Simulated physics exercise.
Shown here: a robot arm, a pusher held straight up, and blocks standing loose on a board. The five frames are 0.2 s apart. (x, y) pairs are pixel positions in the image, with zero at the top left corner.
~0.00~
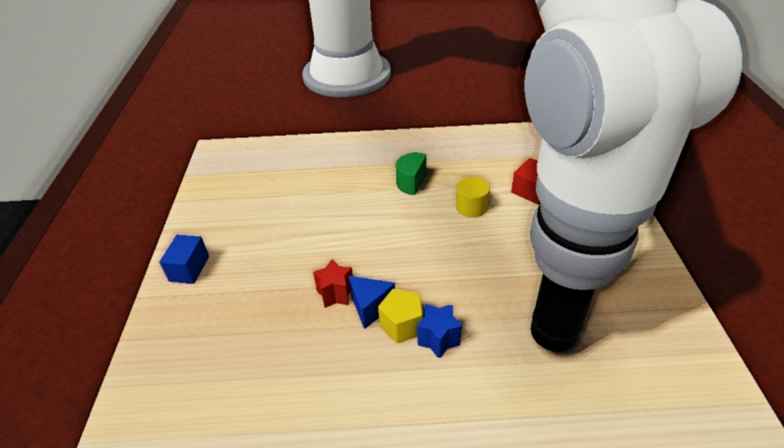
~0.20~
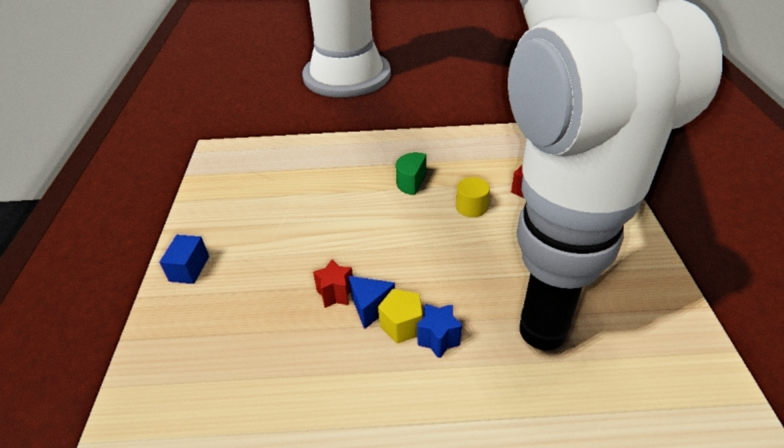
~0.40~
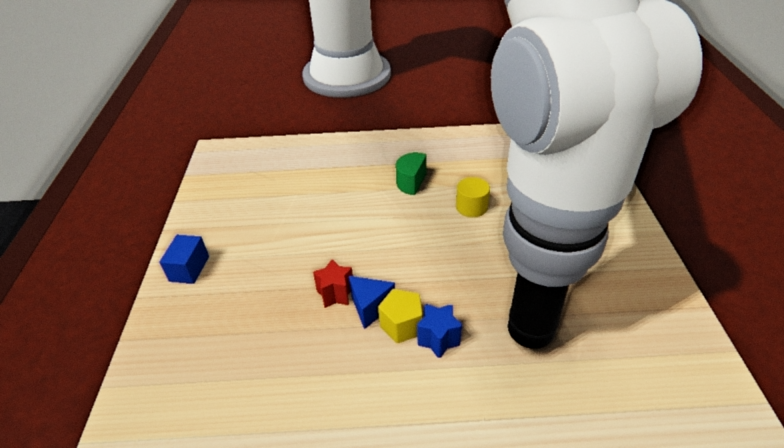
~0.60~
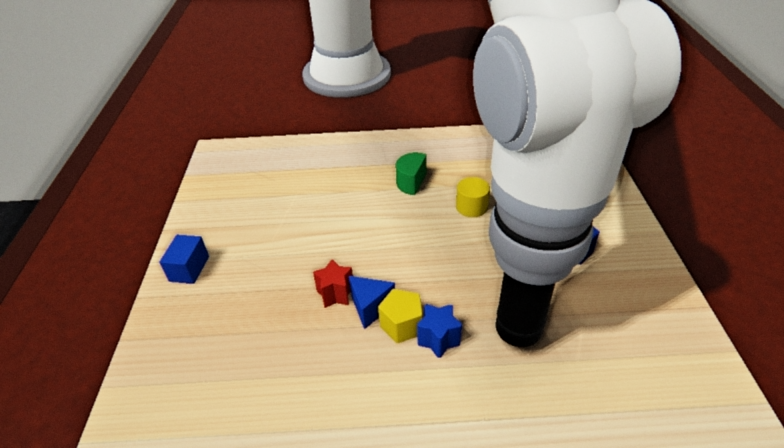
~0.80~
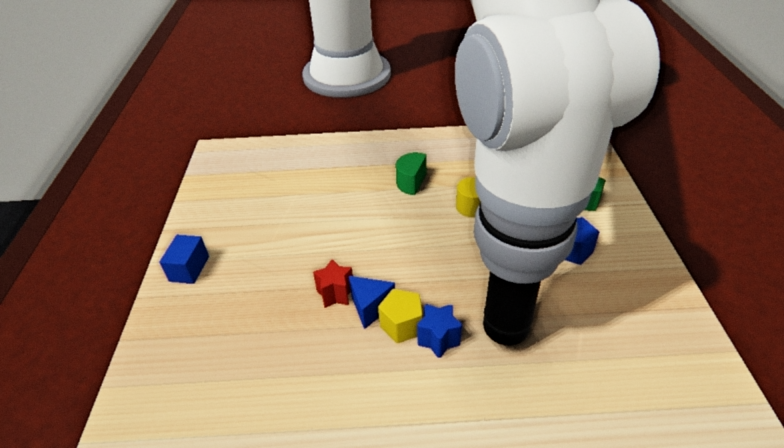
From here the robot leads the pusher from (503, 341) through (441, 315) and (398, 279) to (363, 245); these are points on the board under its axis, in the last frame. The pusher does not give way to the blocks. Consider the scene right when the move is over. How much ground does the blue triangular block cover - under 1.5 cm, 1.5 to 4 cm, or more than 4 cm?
That one ends up within 1.5 cm of where it is now.
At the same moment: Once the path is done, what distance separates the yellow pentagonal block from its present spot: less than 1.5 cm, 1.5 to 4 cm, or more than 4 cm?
By the end of the path, it will have gone between 1.5 and 4 cm.
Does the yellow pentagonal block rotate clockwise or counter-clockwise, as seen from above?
Looking down: Clockwise.
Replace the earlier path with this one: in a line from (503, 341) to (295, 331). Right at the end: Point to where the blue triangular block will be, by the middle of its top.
The spot you're after is about (348, 277) in the image.
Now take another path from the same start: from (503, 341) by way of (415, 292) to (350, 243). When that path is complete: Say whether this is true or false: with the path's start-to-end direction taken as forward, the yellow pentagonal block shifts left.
That claim is true.
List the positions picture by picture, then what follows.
In the first frame, pusher tip (554, 333); block tops, red star (333, 274); blue triangular block (369, 288); yellow pentagonal block (402, 305); blue star (439, 319).
In the second frame, pusher (542, 332); blocks unchanged.
In the third frame, pusher (531, 331); blocks unchanged.
In the fourth frame, pusher (518, 329); blocks unchanged.
In the fifth frame, pusher (506, 328); red star (333, 274); blue triangular block (369, 288); yellow pentagonal block (402, 305); blue star (439, 319).
The first path, step by step. One third of the way, pusher (441, 301); blue triangular block (362, 287), turned 10° clockwise; yellow pentagonal block (379, 309), turned 25° clockwise; blue star (420, 319), turned 35° anticlockwise.
Two thirds of the way, pusher (396, 266); blue triangular block (362, 287), turned 15° clockwise; yellow pentagonal block (378, 309), turned 25° clockwise; blue star (419, 319), turned 45° anticlockwise.
At the end, pusher (362, 232); red star in place; blue triangular block (362, 287), turned 15° clockwise; yellow pentagonal block (378, 309), turned 25° clockwise; blue star (419, 319), turned 45° anticlockwise.
